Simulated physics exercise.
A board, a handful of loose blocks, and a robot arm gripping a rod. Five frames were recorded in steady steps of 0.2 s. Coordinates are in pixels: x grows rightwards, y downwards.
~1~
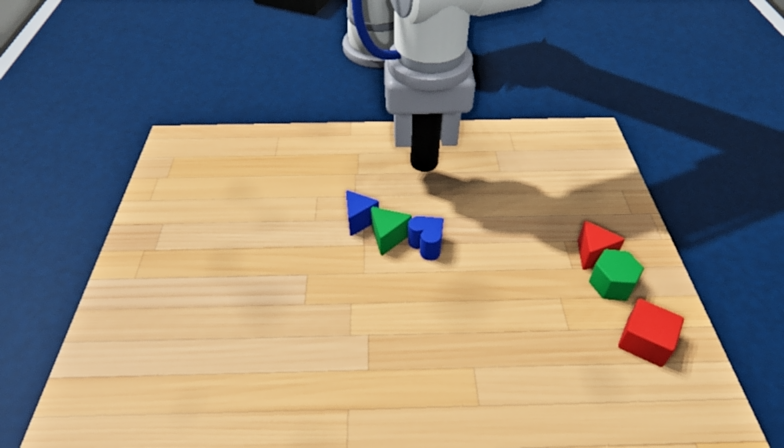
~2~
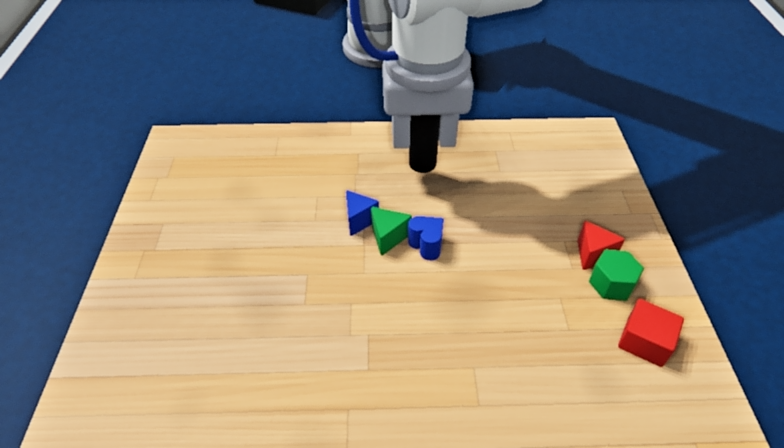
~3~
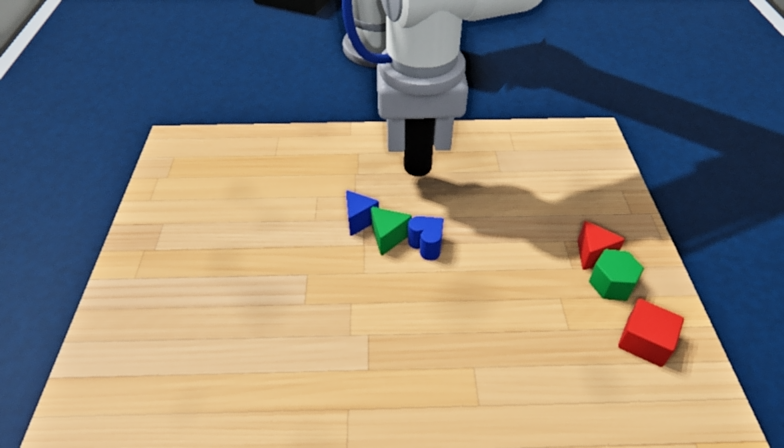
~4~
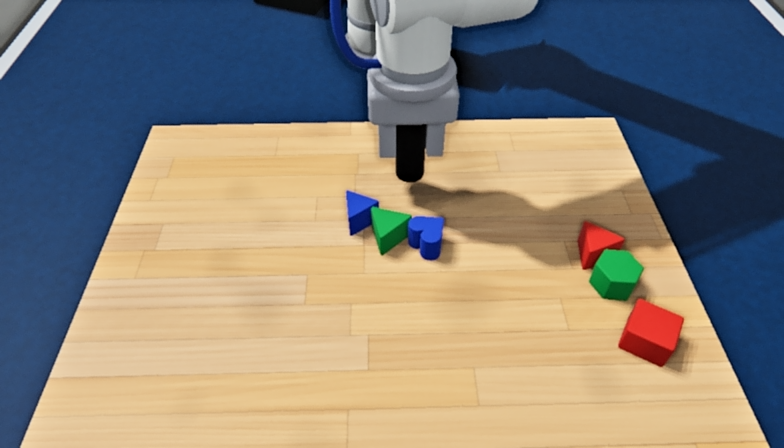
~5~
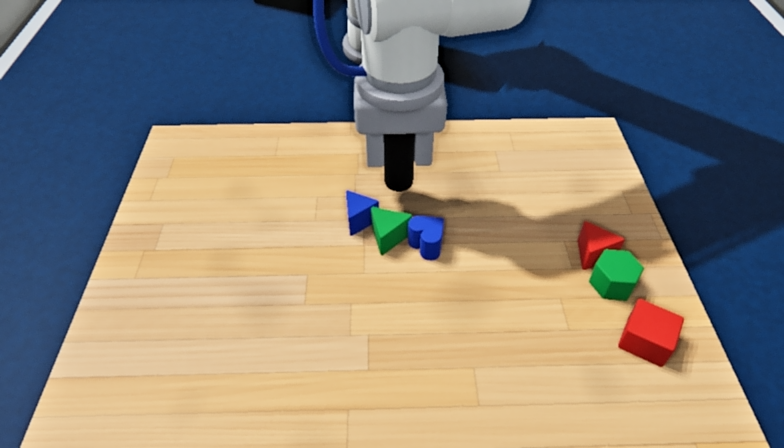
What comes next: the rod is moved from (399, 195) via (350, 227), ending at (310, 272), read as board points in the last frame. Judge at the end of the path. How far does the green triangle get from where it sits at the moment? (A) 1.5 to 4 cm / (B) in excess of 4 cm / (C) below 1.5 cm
That would be C.
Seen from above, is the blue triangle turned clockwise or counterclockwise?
From above, the turn goes clockwise.
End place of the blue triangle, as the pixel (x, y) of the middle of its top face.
At the end it should sit near (275, 258).
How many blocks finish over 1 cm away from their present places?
Answer: One block.
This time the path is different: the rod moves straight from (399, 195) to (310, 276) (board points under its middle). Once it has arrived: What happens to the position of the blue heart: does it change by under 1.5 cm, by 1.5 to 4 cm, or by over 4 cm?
Below 1.5 cm.
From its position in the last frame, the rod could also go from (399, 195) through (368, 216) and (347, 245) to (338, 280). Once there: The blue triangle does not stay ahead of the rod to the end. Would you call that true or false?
True - the claim holds.
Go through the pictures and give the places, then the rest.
In the first picture, lower end of the rod (424, 164), tops of blocks, blue triangle (358, 202), green triangle (388, 219).
In the second picture, rod (423, 165), blocks as before.
In the third picture, rod (418, 168), blocks as before.
In the fourth picture, rod (410, 174), blocks as before.
In the fifth picture, rod (399, 183), blue triangle (358, 202), green triangle (388, 219).
On the path given first. One third of the way, rod (365, 203); blue triangle (344, 211).
Two thirds of the way, rod (335, 229); blue triangle (308, 233), turned 35° clockwise.
At the end, rod (308, 260); blue triangle (275, 258), turned 70° clockwise; green triangle not moved.
